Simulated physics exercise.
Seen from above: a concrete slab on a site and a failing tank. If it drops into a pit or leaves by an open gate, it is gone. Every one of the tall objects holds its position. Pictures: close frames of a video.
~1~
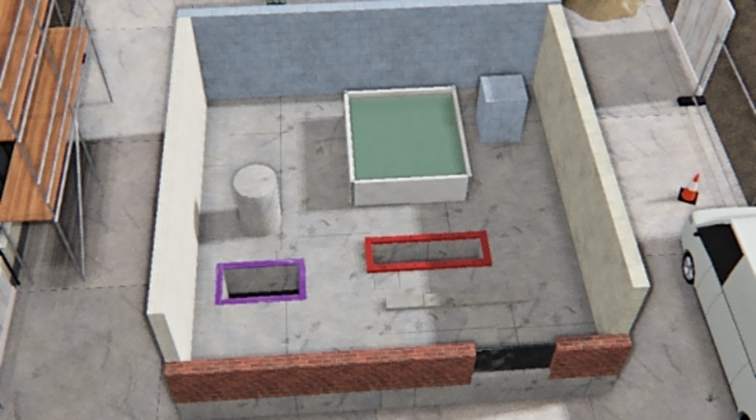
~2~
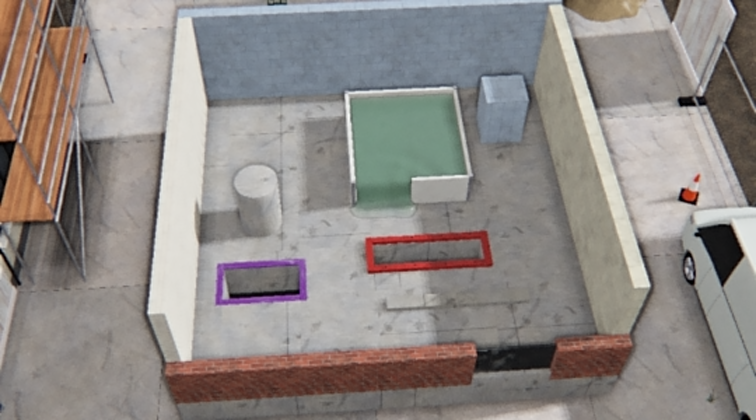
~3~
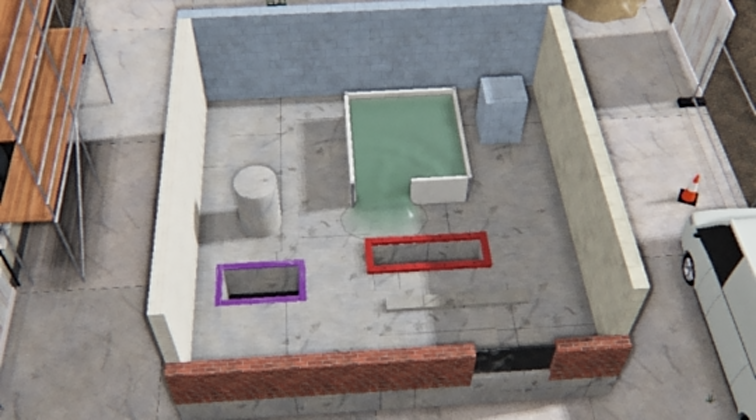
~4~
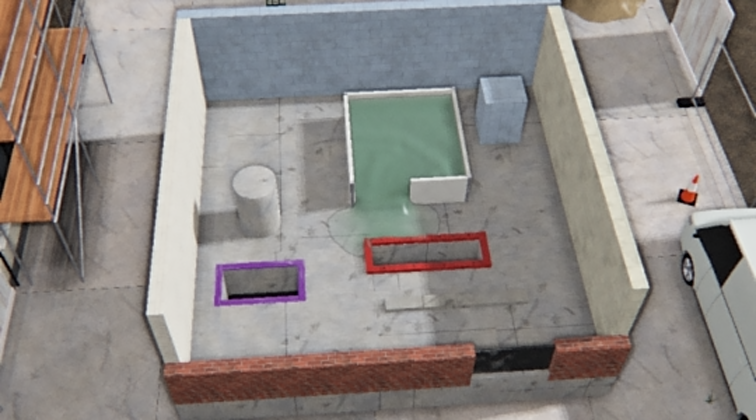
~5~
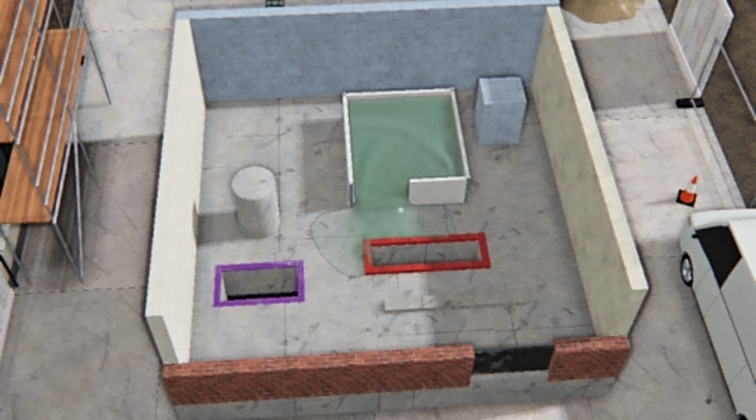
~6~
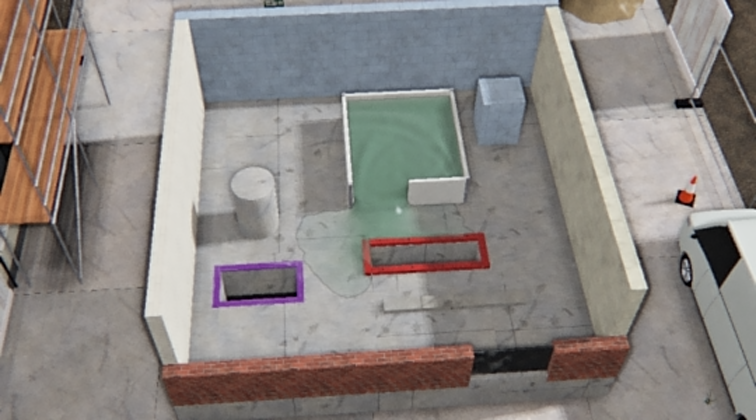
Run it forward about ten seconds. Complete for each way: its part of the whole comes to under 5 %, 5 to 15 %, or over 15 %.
The gate's part comes to under 5 %; the red pit's part comes to over 15 %; the purple pit's part comes to over 15 %.
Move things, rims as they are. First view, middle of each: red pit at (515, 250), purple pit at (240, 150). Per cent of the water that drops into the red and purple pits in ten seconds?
The red pit takes around 4 percent, while the purple pit takes around 12 percent.
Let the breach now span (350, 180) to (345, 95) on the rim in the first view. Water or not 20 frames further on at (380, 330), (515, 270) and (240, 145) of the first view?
One after the other: No water, not flooded, wet.
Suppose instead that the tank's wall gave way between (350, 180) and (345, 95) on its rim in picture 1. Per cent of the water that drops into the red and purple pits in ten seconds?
I'd say the red pit gets around 0 percent and the purple pit around 30 percent.
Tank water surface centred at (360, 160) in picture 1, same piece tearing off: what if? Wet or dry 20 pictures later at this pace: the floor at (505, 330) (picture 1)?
Answer: Flooded.
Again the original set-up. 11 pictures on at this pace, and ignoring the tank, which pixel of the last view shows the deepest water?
I'd point to about (374, 240).
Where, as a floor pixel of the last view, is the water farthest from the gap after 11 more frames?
The farthest wet point should be near (199, 384).
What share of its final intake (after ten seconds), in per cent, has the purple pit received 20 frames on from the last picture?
Estimated share: About 35 %.
A moment on, water covers 15 % of the floor; the gate 0 %, the red pit 8 %, the purple pit 1 %.
Next, water covers 25 % of the floor; the gate 0 %, the red pit 15 %, the purple pit 4 %.
Then, water covers 30 % of the floor; the gate 0 %, the red pit 22 %, the purple pit 8 %.
Later, water covers 50 % of the floor; the gate 0 %, the red pit 28 %, the purple pit 15 %.
In the end, water covers 75 % of the floor; the gate 0 %, the red pit 30 %, the purple pit 22 %.
